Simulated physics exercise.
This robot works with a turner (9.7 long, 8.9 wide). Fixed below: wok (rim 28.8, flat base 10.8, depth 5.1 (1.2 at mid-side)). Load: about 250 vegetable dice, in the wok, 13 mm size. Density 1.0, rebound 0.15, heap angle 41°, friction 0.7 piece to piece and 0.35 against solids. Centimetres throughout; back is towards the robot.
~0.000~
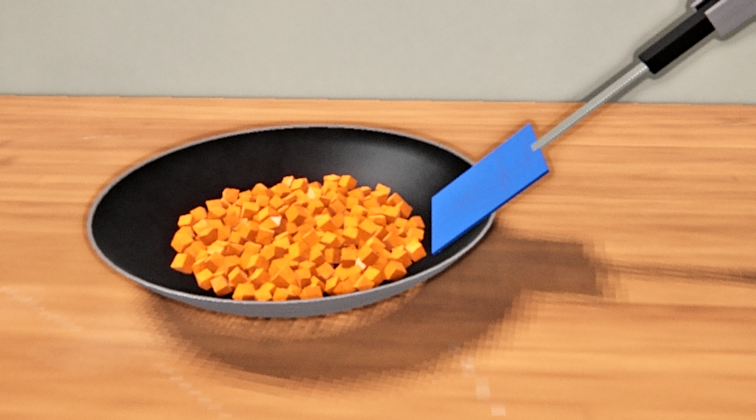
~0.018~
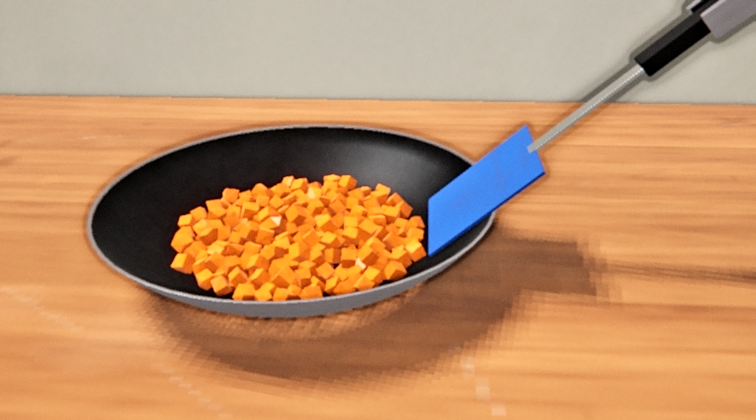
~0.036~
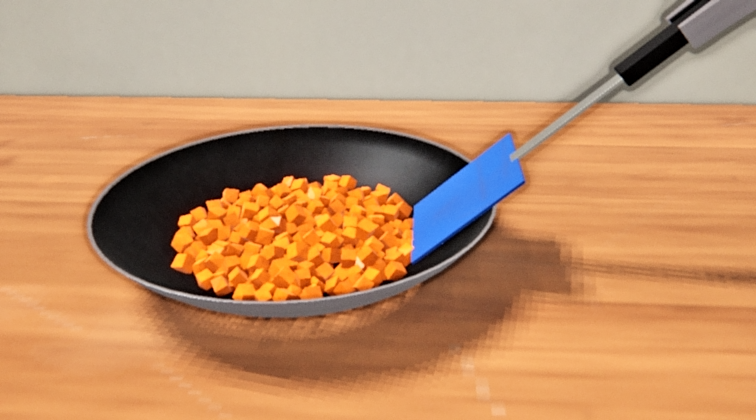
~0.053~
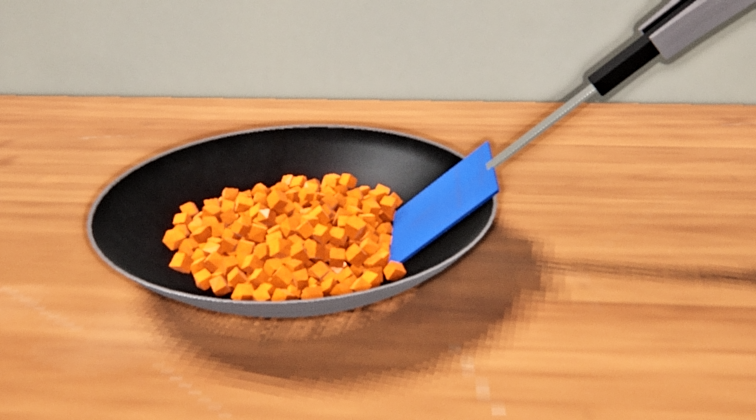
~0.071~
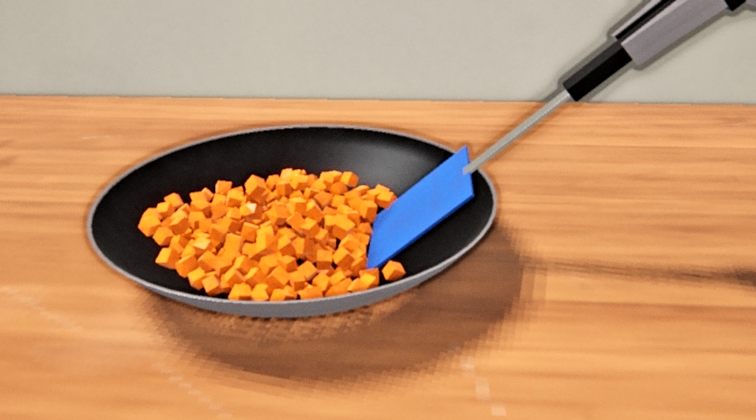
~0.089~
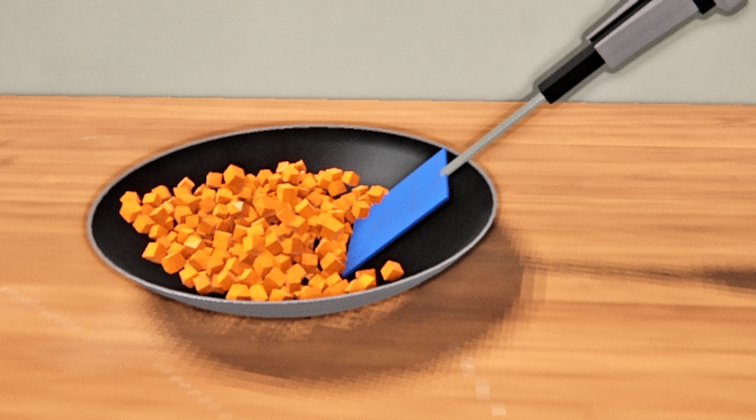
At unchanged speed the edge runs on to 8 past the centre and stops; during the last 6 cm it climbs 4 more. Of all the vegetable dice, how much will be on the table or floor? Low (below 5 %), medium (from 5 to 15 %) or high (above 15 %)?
On the table or floor the share is high, above 15 %.
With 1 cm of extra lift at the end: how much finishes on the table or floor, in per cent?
Some 30 per cent.
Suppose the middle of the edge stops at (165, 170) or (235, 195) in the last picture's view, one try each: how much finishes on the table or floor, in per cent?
About 40 and 5 per cent.
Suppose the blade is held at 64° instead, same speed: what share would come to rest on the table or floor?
Then about 15 per cent.
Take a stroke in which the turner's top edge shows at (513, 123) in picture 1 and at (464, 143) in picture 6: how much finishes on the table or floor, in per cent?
Some 5 per cent.
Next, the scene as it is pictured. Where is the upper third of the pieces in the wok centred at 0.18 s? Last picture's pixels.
At about (172, 194).
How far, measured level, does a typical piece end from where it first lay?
Some 7 cm.
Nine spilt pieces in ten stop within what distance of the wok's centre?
About 25 cm.
After 0.13 s, sloping 42°, highest piece 8 above the table; 252 in the wok, 1 on the blade or in flight.
After 0.18 s, sloping 42°, highest piece 8 above the table; 247 in the wok, 6 on the blade or in flight.
After 0.40 s, sloping 42°, highest piece 7 above the table; 194 in the wok, 50 on the table or floor, 9 on the blade or in flight.
After 1.45 s, sloping 42°, highest piece 6 above the table; 193 in the wok, 60 on the table or floor.
In the end, 193 in the wok, 60 on the table or floor. That is 24 % on the table or floor.
